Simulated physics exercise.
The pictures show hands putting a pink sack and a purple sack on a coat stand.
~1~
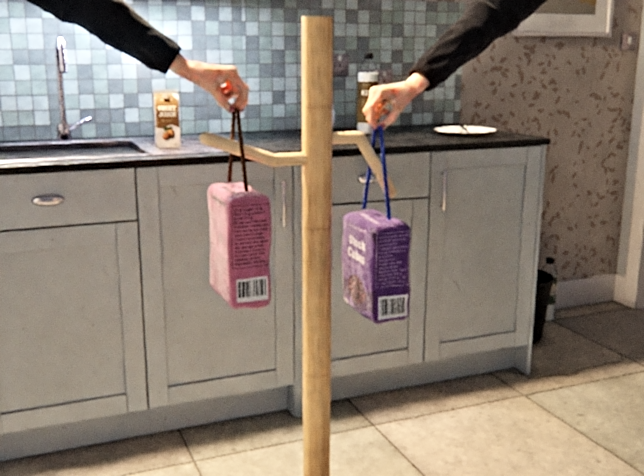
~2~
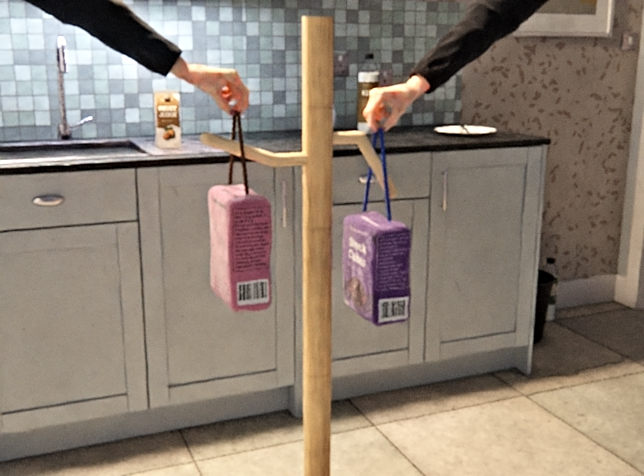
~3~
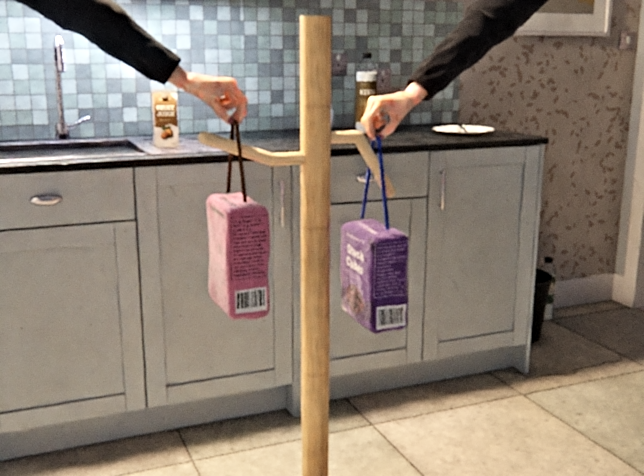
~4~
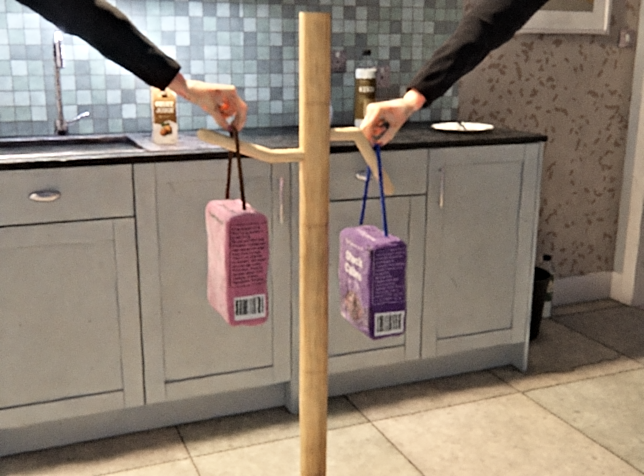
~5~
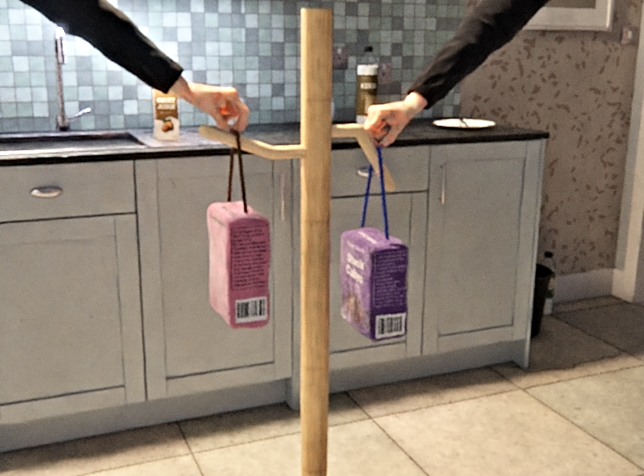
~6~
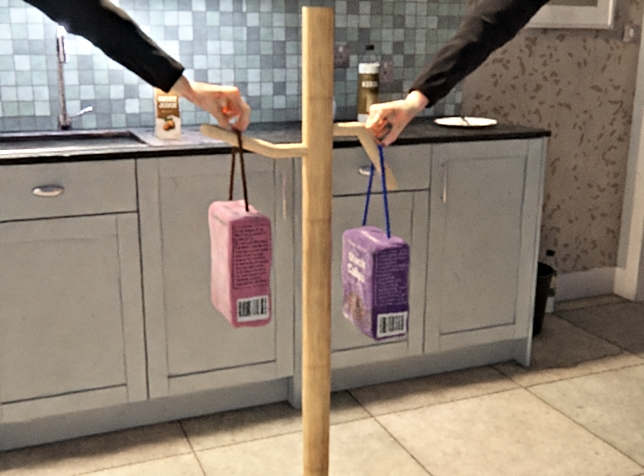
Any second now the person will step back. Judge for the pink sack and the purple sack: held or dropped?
Pink sack - held; purple sack - dropped.
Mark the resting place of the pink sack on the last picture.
In the last picture, close to (280, 275).
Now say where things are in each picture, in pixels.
The first picture shows pink sack (239, 245); purple sack (375, 265); left peg tip (206, 139); right peg tip (391, 192).
The second picture shows pink sack (240, 248); purple sack (376, 267).
The third picture shows pink sack (238, 256); purple sack (374, 275).
The fourth picture shows pink sack (237, 262); purple sack (372, 281).
The fifth picture shows pink sack (239, 265); purple sack (373, 283).
The sixth picture shows pink sack (240, 263); purple sack (375, 282); left peg tip (206, 130), pointing up; right peg tip (392, 184), sloping steeply down.
Then, 0.48 s after the last picture, pink sack hanging near (253, 269); purple sack on the floor.
Then, 0.82 s after the last picture, pink sack hanging near (271, 271); purple sack on the floor.
At rest, pink sack hanging near (280, 275); purple sack on the floor. The pink sack remains on its peg and the purple sack slips off its peg.
